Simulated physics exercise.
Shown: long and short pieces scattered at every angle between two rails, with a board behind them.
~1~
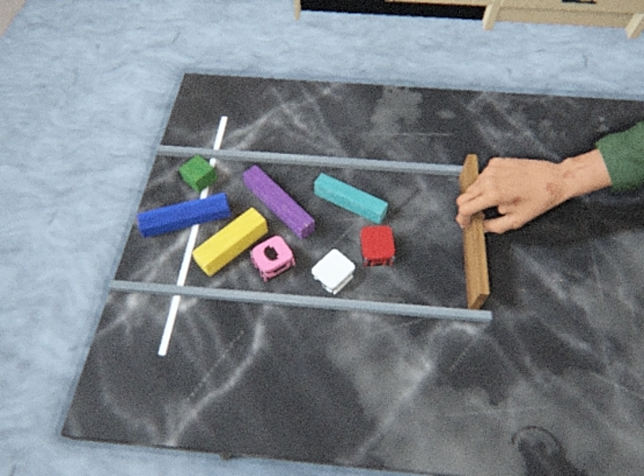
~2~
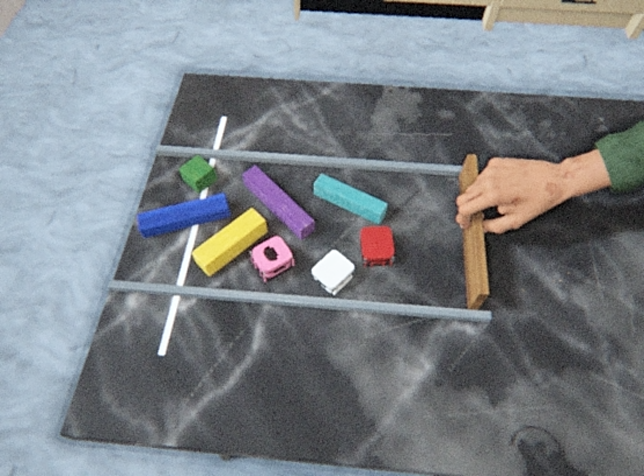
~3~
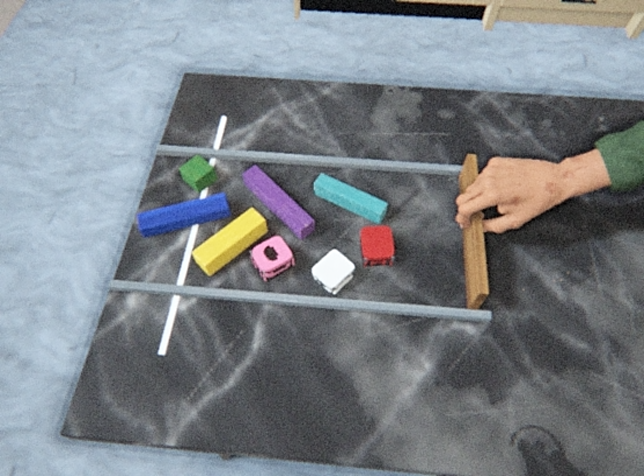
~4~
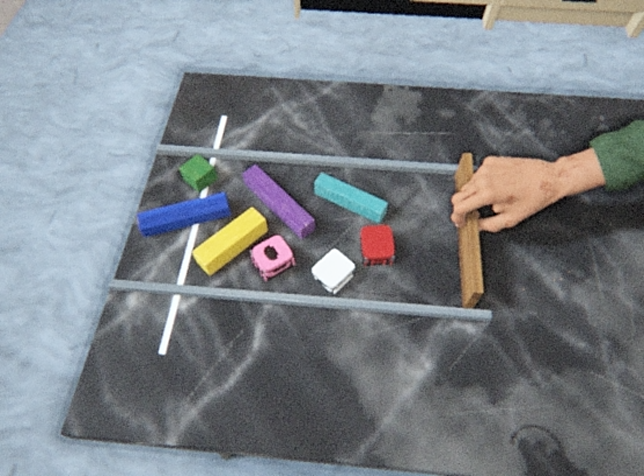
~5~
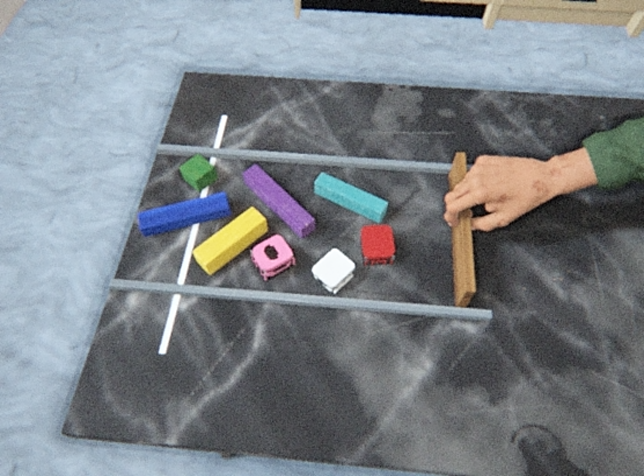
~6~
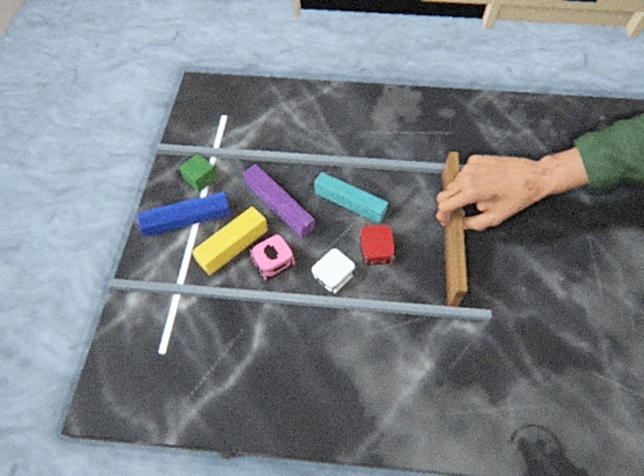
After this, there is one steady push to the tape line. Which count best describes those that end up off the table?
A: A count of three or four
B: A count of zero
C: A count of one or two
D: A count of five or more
C.
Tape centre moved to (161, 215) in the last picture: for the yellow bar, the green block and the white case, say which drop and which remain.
The yellow bar is gone. The green block is gone. The white case is still there.
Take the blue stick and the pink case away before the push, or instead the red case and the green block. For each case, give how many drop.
Result: 0 in the first case, with 1 in the second.
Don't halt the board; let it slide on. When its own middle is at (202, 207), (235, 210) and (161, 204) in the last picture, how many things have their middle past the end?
1, 0 and 5.
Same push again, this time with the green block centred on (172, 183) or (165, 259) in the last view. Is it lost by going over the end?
For the green block: Still there and then gone.
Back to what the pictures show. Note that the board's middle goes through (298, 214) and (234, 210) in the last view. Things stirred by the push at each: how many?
At the one place 6, at the other 8.
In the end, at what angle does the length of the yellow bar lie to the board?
Out of line by around 10°.
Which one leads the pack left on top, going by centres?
It's the yellow bar that ends up nearest.
Soon after, none off yet; blue stick at rest near (185, 214); green block at rest near (199, 173); yellow bar at rest near (231, 240).
Then, none off yet; blue stick at rest near (185, 214); green block at rest near (199, 173); yellow bar moved a little near (216, 243).
Further on, none off yet; blue stick moved a little near (149, 211); green block moved a little near (189, 173); yellow bar moved about its own width near (154, 242).
At rest, the number that fall off is one or two; fallen, blue stick.
